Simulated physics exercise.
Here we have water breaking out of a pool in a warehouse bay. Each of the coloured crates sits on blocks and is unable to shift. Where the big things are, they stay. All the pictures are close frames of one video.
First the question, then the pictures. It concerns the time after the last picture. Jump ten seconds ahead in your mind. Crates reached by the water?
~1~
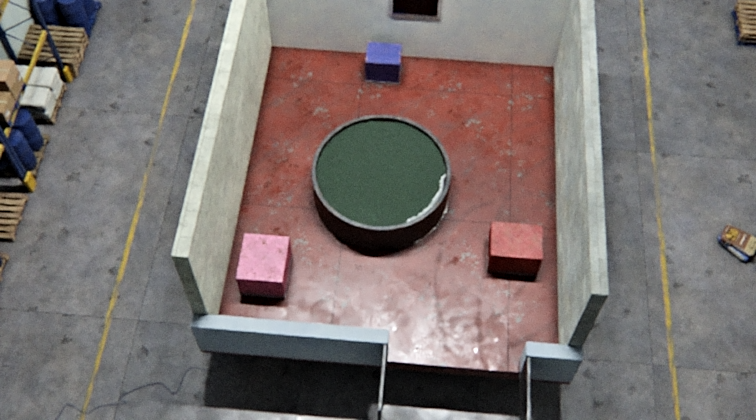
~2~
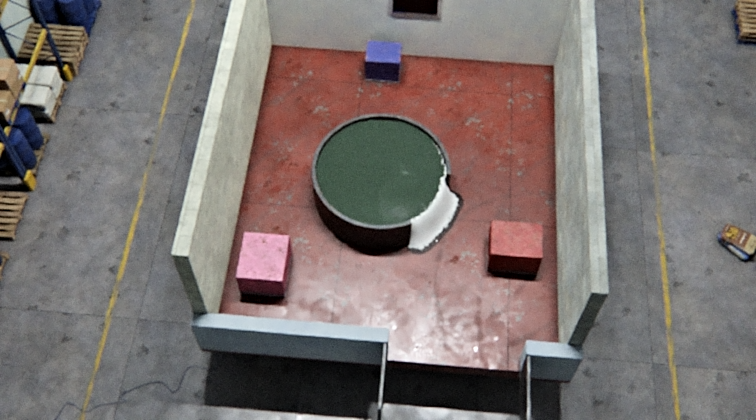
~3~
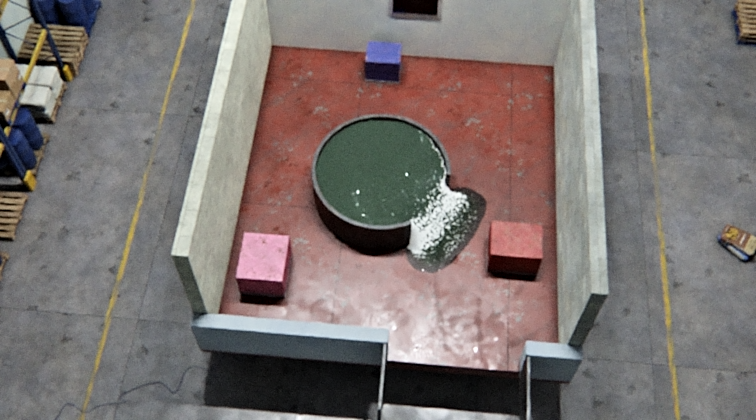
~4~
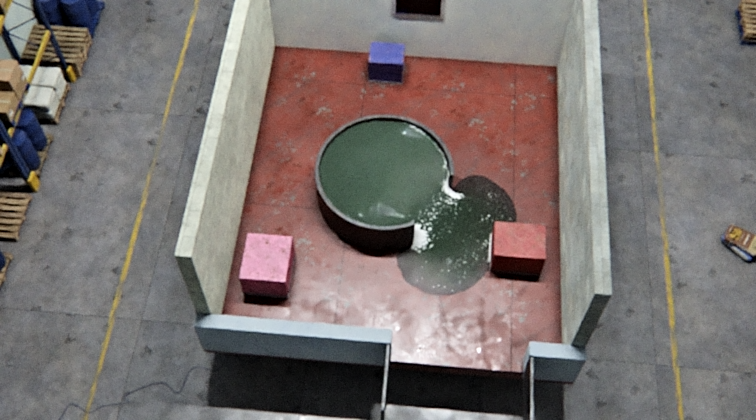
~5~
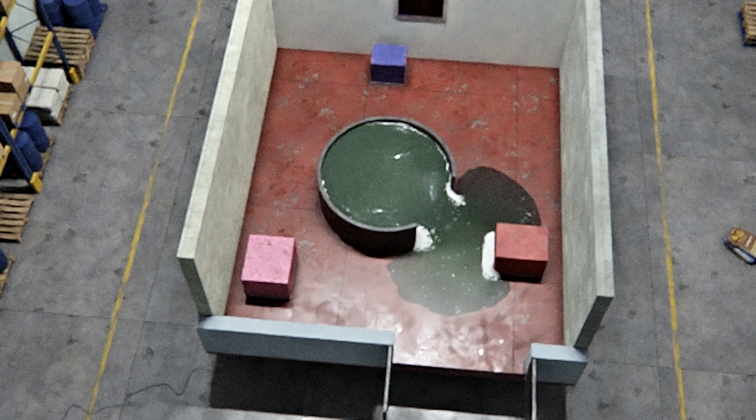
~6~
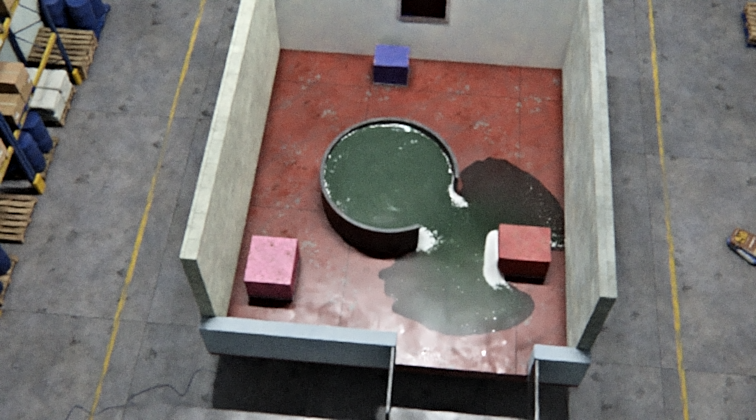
The red crate gets dampened by the water; the blue crate gets dampened by the water; the pink crate avoids any dampness from the water.
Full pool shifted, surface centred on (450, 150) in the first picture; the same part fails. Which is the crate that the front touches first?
The red crate.
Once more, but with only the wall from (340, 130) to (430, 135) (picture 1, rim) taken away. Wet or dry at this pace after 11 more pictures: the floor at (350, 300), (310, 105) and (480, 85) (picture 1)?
Spot one spared, spot two inundated, spot three inundated.
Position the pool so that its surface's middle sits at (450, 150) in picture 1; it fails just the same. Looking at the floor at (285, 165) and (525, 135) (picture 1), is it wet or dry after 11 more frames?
Not reached, submerged.
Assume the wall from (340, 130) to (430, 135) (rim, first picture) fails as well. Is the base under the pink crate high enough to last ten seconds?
Then: Pink crate gets drenched.
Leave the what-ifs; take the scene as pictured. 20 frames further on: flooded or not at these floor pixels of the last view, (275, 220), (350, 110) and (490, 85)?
Point one left clear, point two left clear, point three sodden.
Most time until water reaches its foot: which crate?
My pick is the crate marked pink.
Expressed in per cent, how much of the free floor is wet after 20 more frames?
Roughly 45 percent.
A moment on, water covers 25 % of the floor; the red crate water round its plinth, the blue crate not reached, the pink crate not reached.
Next, water covers 30 % of the floor; the red crate water round its plinth, the blue crate not reached, the pink crate not reached.
Then, water covers 45 % of the floor; the red crate water round its plinth, the blue crate not reached, the pink crate not reached.
Later, water covers 55 % of the floor; the red crate water round its plinth, the blue crate water round its plinth, the pink crate not reached.
In the end, water covers 80 % of the floor; the red crate was topped, the blue crate was topped, the pink crate stayed above the water.
